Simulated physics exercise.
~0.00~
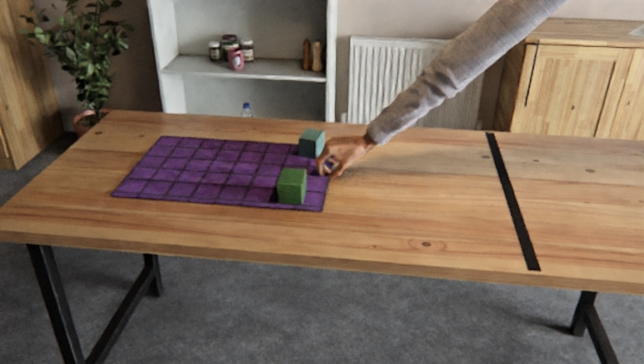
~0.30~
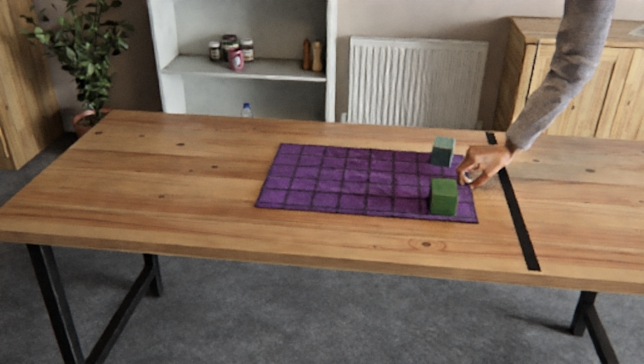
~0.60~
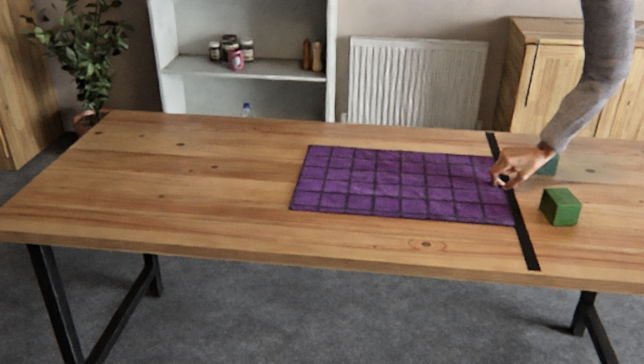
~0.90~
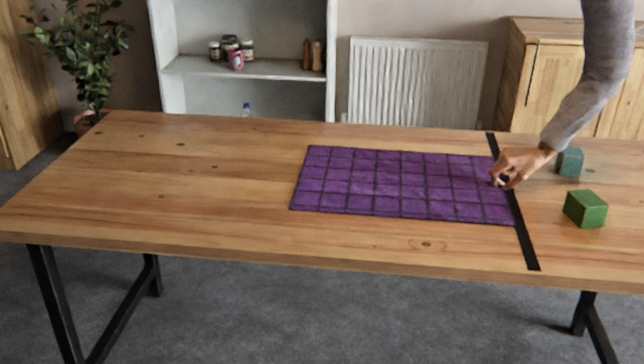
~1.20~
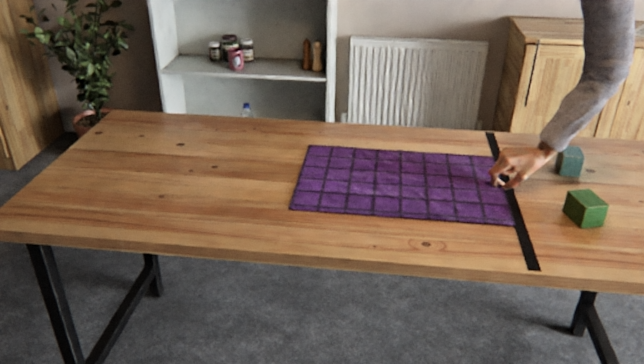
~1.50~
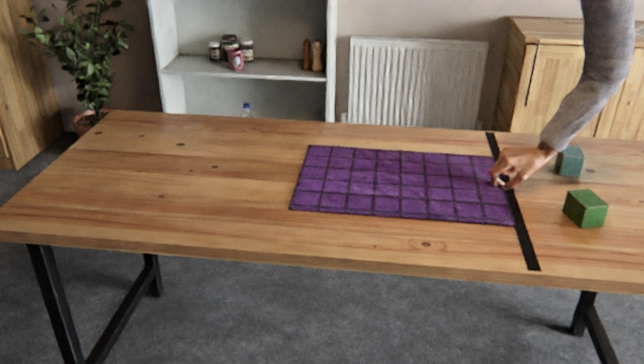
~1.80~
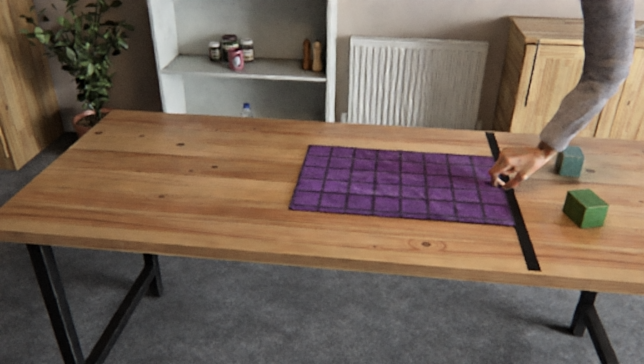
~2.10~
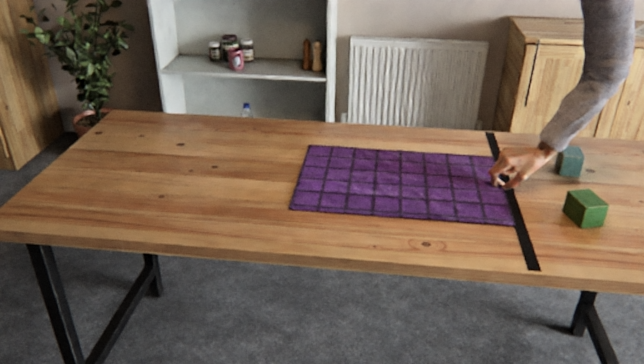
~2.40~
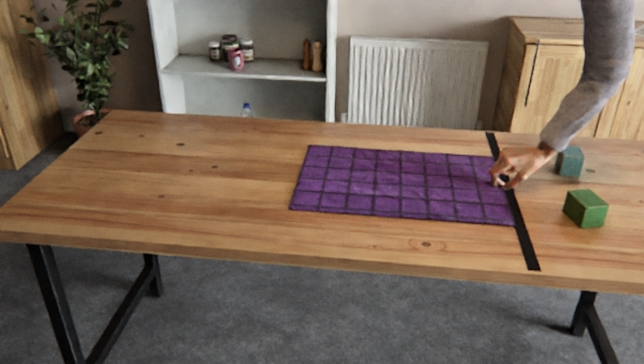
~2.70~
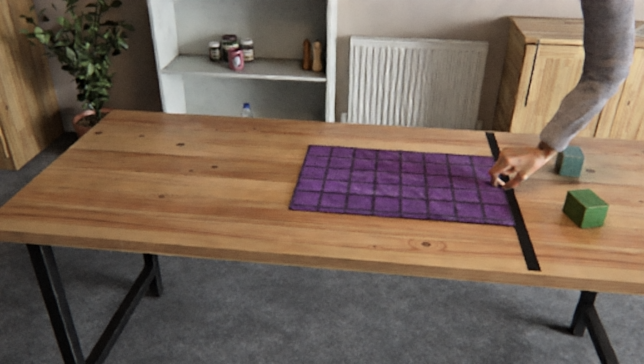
We see a hand pull a purple table runner rightward along a wooden table, carrying a green block and a turquoise block, until it stops at a black tape line. Both blocks slide off the front edge and come to rest beyond the tape while the hand stays on the cloth.
